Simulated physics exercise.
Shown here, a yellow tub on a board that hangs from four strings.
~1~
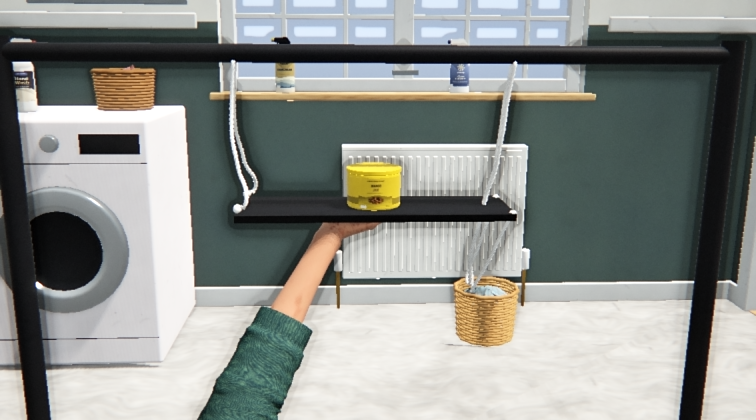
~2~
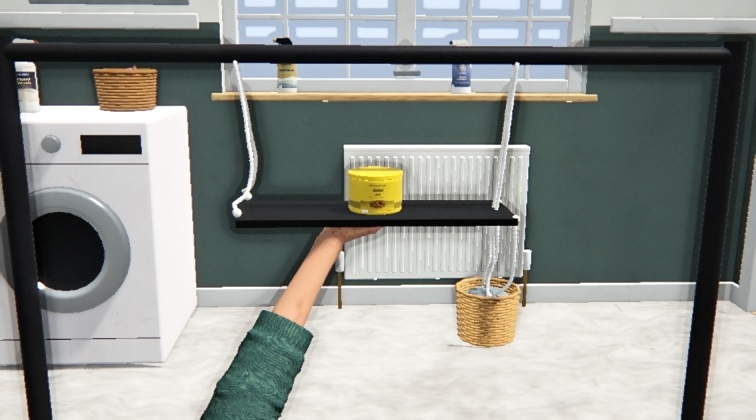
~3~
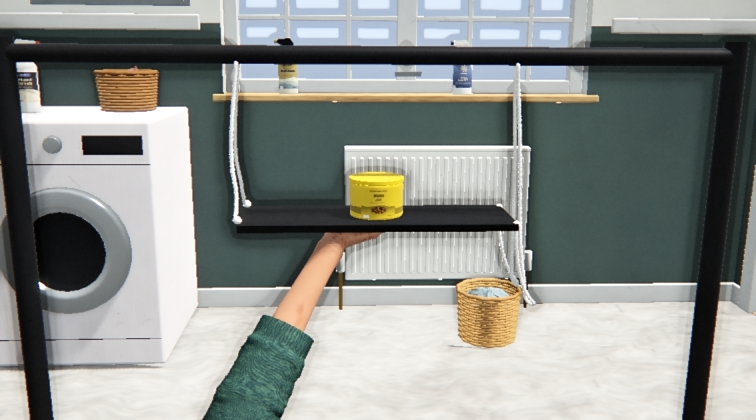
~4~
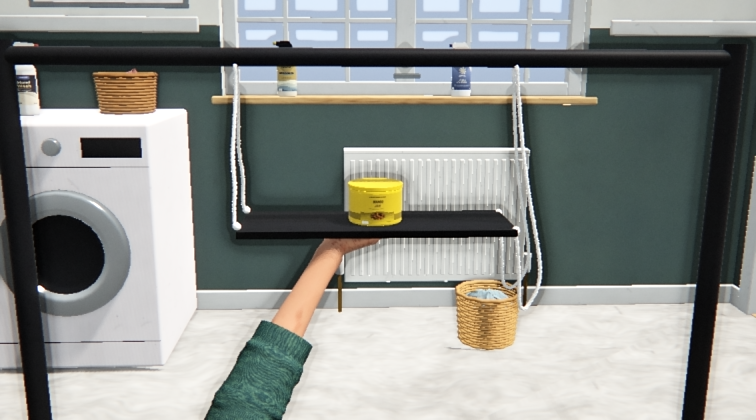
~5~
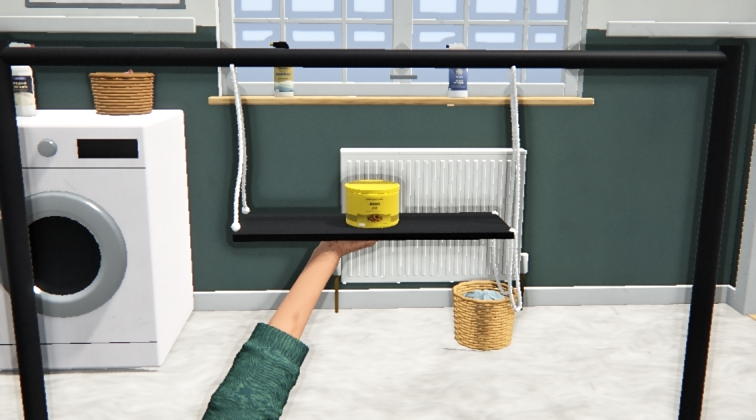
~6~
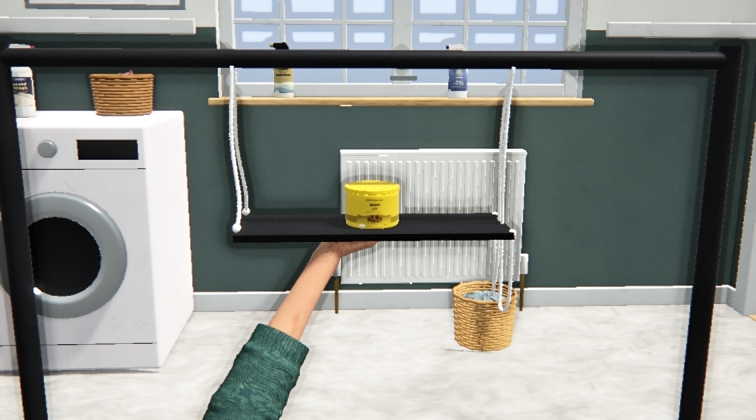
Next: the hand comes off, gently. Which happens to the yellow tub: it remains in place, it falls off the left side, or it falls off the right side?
It departs rightward.
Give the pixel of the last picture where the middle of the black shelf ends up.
Its centre ends up at (331, 304).
Then, 0.80 s on from there, board tipped 30° down to the right; tub on the floor.
Then, 1.42 s on from there, board tipped 41° down to the right; tub on the floor.
In the end, board tipped 40° down to the right; tub on the floor. The yellow tub is shed rightwards.
